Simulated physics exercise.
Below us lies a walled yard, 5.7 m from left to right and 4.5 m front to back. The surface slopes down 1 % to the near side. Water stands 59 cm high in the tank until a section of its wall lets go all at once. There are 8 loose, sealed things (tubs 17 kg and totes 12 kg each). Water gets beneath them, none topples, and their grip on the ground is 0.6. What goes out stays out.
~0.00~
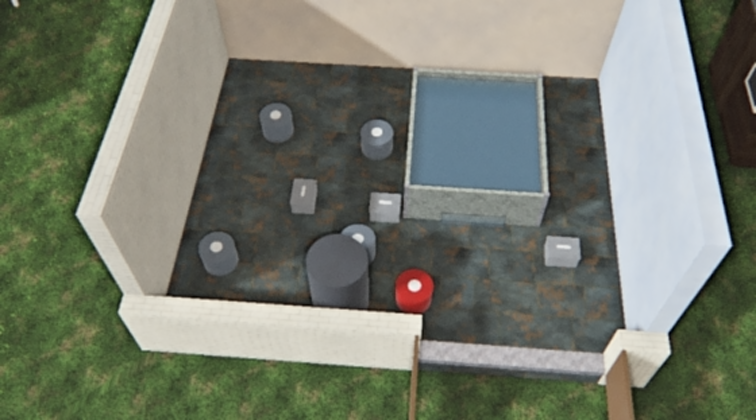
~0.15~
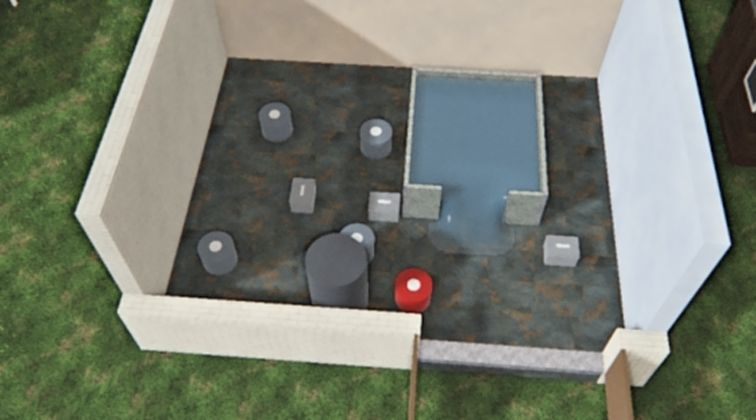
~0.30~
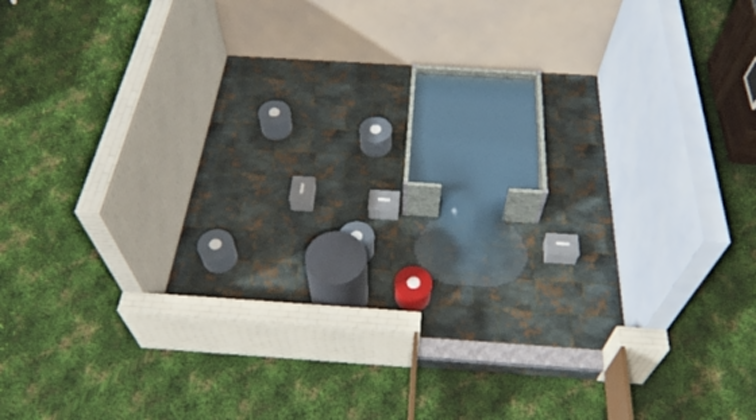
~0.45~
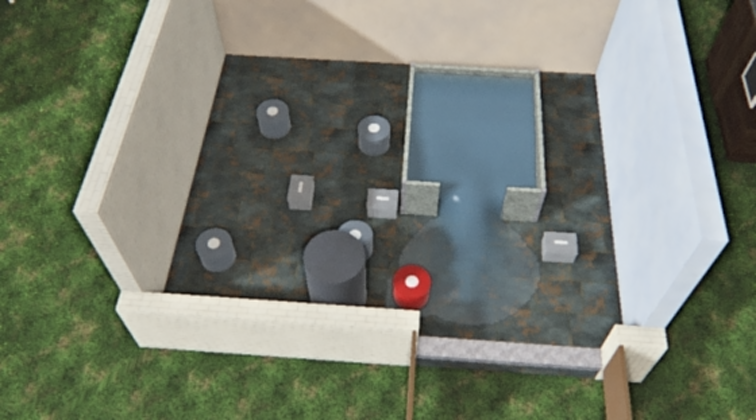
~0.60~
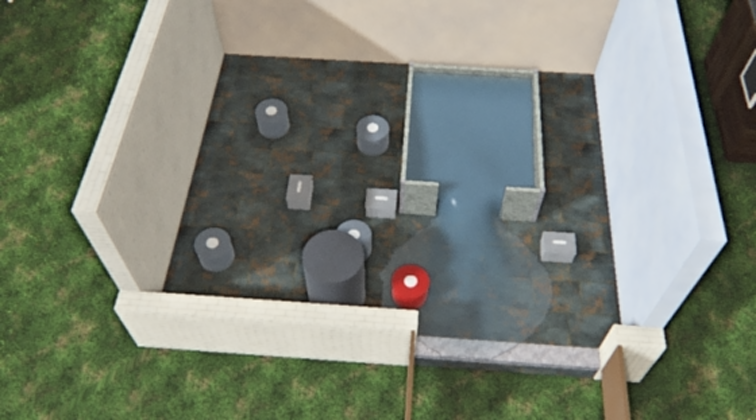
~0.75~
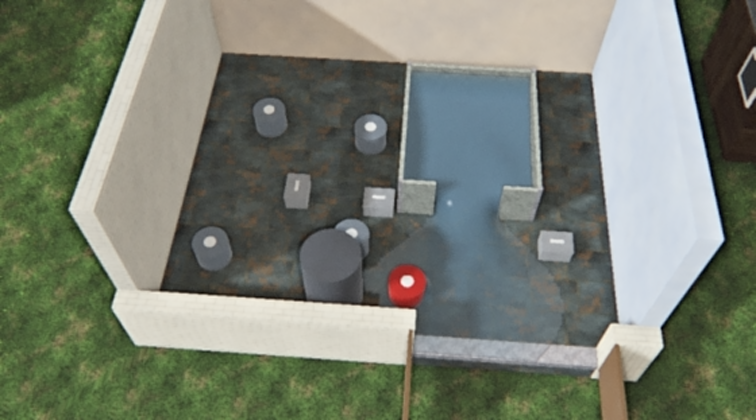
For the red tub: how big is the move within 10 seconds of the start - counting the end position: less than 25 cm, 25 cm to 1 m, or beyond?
Red tub moves a short way.
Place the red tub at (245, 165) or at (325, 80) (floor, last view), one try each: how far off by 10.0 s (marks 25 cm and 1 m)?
In that order: It barely shifts; it holds its place.
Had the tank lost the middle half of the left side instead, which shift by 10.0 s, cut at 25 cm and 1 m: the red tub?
In that case the red tub barely shifts.
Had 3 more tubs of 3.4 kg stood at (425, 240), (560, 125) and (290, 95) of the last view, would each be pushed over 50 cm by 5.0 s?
In that order: Past it, less, under.
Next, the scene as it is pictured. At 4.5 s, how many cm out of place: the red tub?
About 50 cm.
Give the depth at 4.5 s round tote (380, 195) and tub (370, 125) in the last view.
About 3 and 0 cm.
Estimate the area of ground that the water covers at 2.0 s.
Some 9.5 m2.
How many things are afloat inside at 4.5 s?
I count 0.
After 2.0 s the red tub is near (376, 299), 0.5 m from its start, afloat; 0 of 8 are out; 1 afloat.
After 4.5 s the red tub is near (379, 253), 0.5 m from its start, aground; 0 of 8 are out; 0 afloat.
After 7.0 s the red tub is near (385, 248), 0.5 m from its start, aground; 0 of 8 are out; 0 afloat.
After 10.0 s the red tub is near (385, 248), 0.5 m from its start, aground; 0 of 8 are out; 0 afloat.
